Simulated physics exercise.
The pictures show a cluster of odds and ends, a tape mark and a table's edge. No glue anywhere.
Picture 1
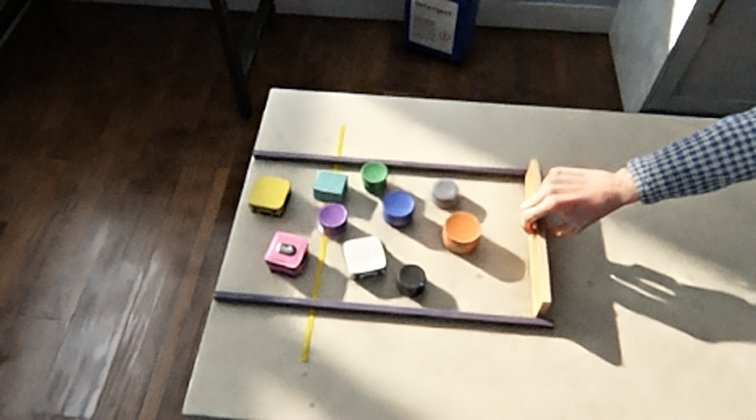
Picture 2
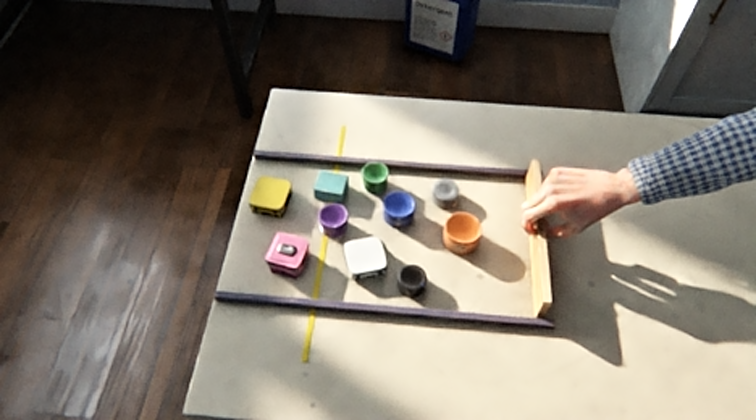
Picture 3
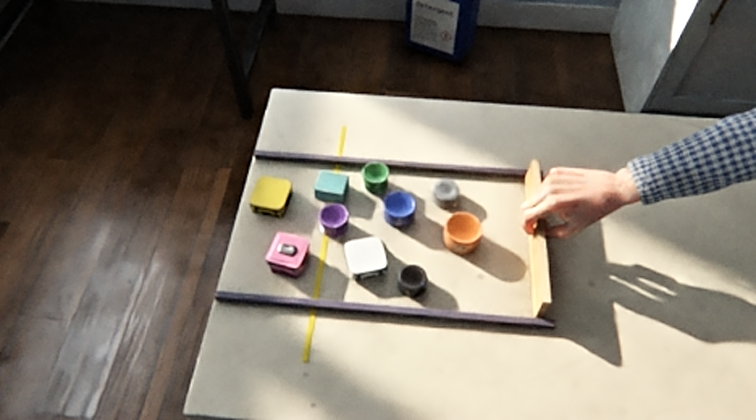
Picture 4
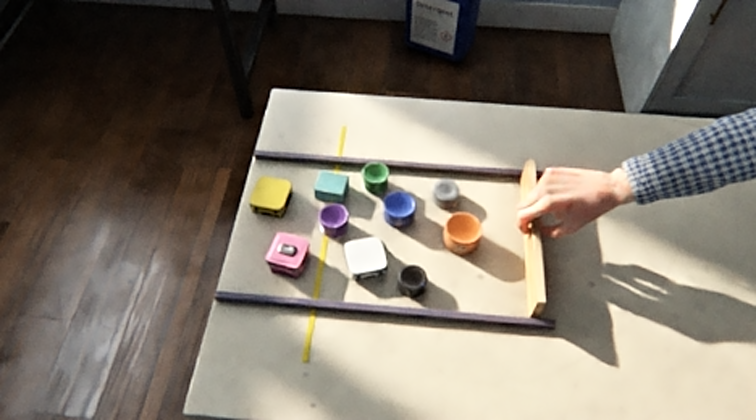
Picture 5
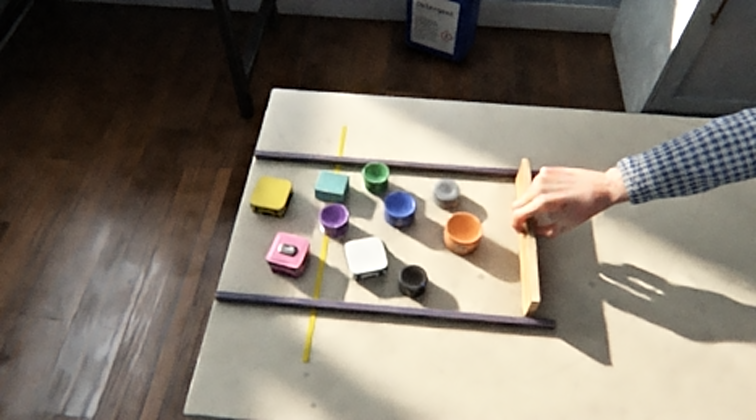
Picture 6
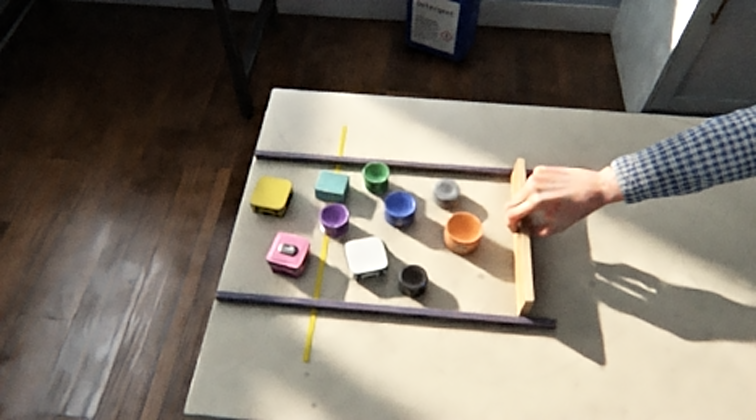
A hand slides a wooden board slightly left toward colourful tubs and cases on a table.
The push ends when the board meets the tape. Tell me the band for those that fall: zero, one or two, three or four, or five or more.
In the end the number that fall off is zero.
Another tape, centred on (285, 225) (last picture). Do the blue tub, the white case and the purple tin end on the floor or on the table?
The blue tub is kept; the white case survives; the purple tin does not fall.
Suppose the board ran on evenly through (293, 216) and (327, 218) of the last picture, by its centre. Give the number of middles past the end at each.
Past the end: 2 and 0.
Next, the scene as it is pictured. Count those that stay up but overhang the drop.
1 of them.
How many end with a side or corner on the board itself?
That makes 4.
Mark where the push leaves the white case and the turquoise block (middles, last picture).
First (290, 257), then (291, 188).
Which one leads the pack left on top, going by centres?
The yellow case ends nearest.
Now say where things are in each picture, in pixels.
In the first frame, yellow case (271, 197); pink case (288, 255); turquoise block (331, 187); board (537, 235); tape (326, 228).
In the second frame, pink case (289, 255); grey lid (446, 194).
In the third frame, turquoise block (332, 187); orange tub (463, 234).
In the fourth frame, yellow case (272, 197); blue tub (399, 210).
In the fifth frame, pink case (289, 255); white case (366, 259).
In the sixth frame, yellow case (272, 197); pink case (290, 255); turquoise block (332, 187); board (521, 233); tape (328, 228).
Soon after, none off yet; yellow case at rest near (272, 197); pink case at rest near (290, 255); turquoise block at rest near (332, 187).
At rest, the number that fall off is zero.
